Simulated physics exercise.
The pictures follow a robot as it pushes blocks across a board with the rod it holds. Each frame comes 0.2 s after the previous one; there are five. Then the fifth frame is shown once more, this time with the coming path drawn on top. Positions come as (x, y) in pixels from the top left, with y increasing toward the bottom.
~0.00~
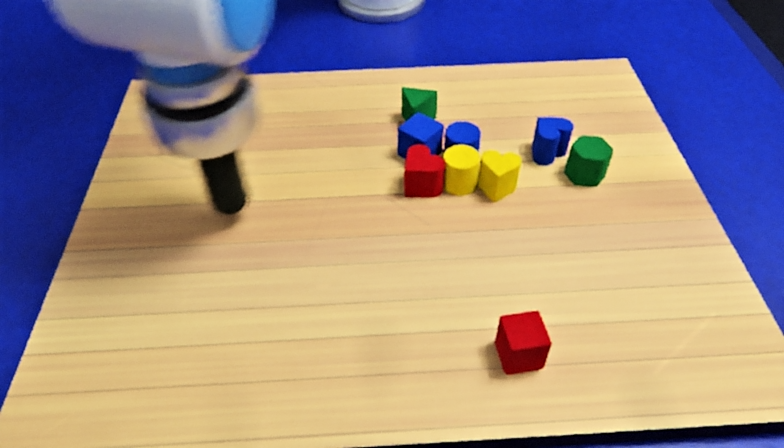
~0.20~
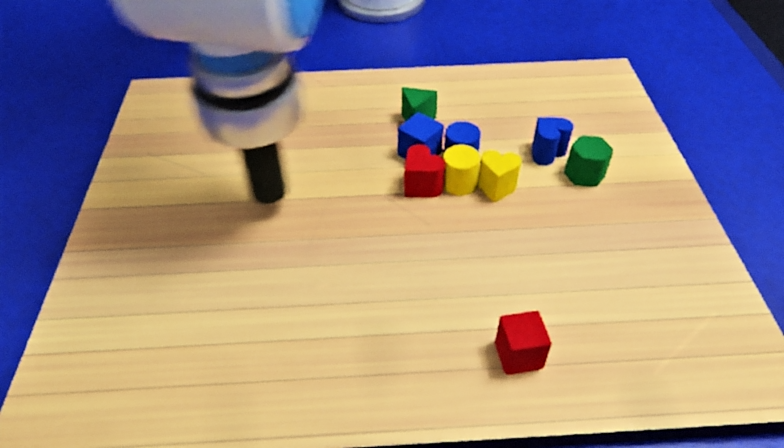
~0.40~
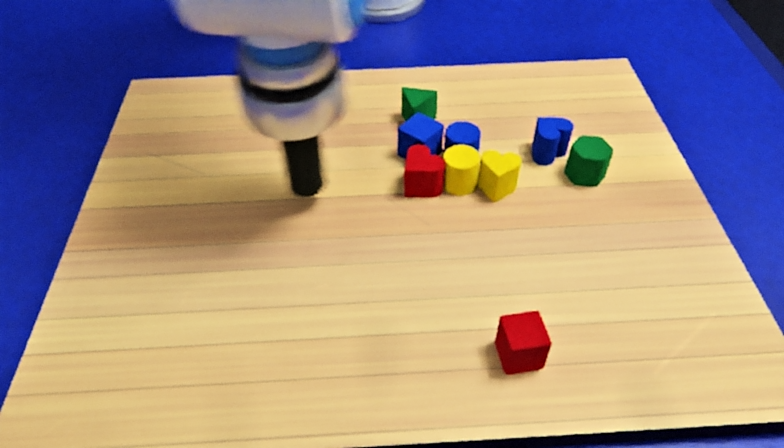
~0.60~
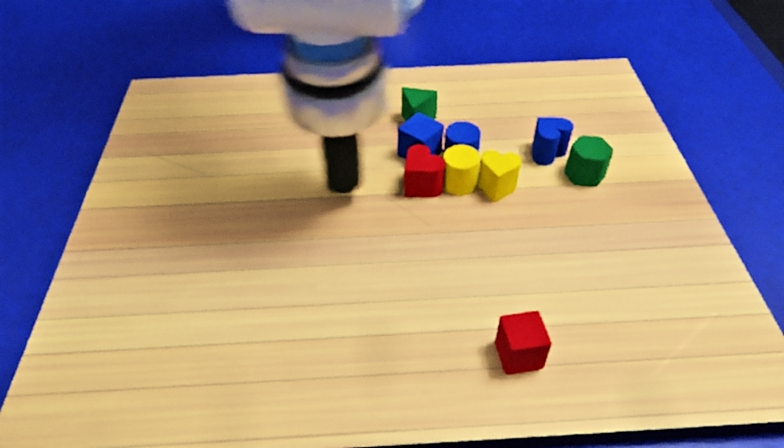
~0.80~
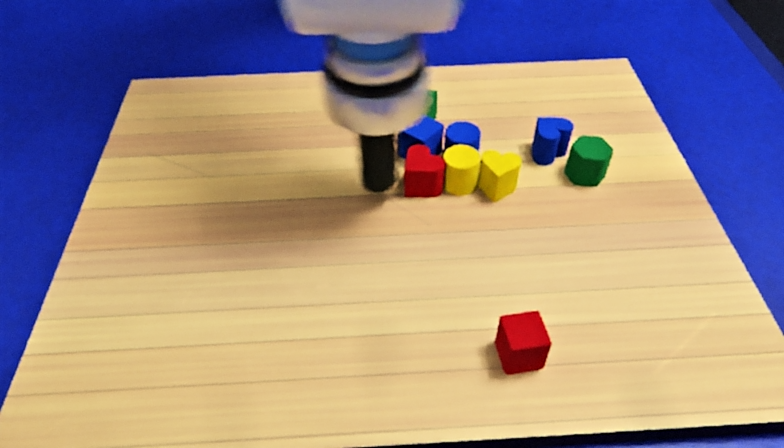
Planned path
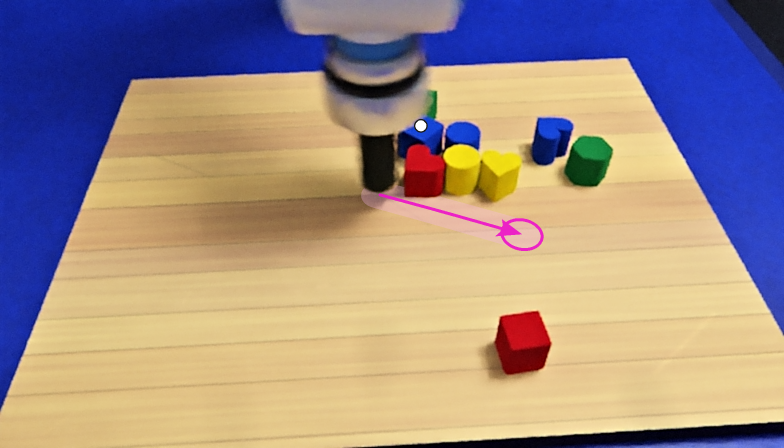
A robot arm with a black rod glides right across a wooden board toward clustered colored blocks.
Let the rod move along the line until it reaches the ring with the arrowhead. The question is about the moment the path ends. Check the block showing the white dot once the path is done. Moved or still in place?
It holds its position.
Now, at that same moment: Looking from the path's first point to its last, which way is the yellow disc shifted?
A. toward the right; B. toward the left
I choose B.
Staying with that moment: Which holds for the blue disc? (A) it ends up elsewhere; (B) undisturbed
Correct choice: A.
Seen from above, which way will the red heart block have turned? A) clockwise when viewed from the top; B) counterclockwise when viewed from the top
B
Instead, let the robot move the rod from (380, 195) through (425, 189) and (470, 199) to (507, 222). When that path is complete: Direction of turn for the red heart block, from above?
Its rotation is counterclockwise.
The line goes straight from (380, 195) to (522, 234); the dot is on the blue square block.
On the path given first. One third of the way, rod at (427, 194); red heart block at (450, 161), turned 55° anticlockwise; yellow disc at (483, 146); blue disc at (468, 124); yellow heart block at (515, 160), turned 40° clockwise.
Two thirds of the way, rod at (475, 207); red heart block at (458, 162), turned 75° anticlockwise; yellow disc at (487, 143); blue disc at (470, 122); yellow heart block at (516, 159), turned 50° clockwise.
At the end, rod at (525, 221); blue square block unmoved; red heart block at (458, 162), turned 75° anticlockwise; yellow disc at (487, 143); blue disc at (470, 122); yellow heart block at (516, 159), turned 50° clockwise.
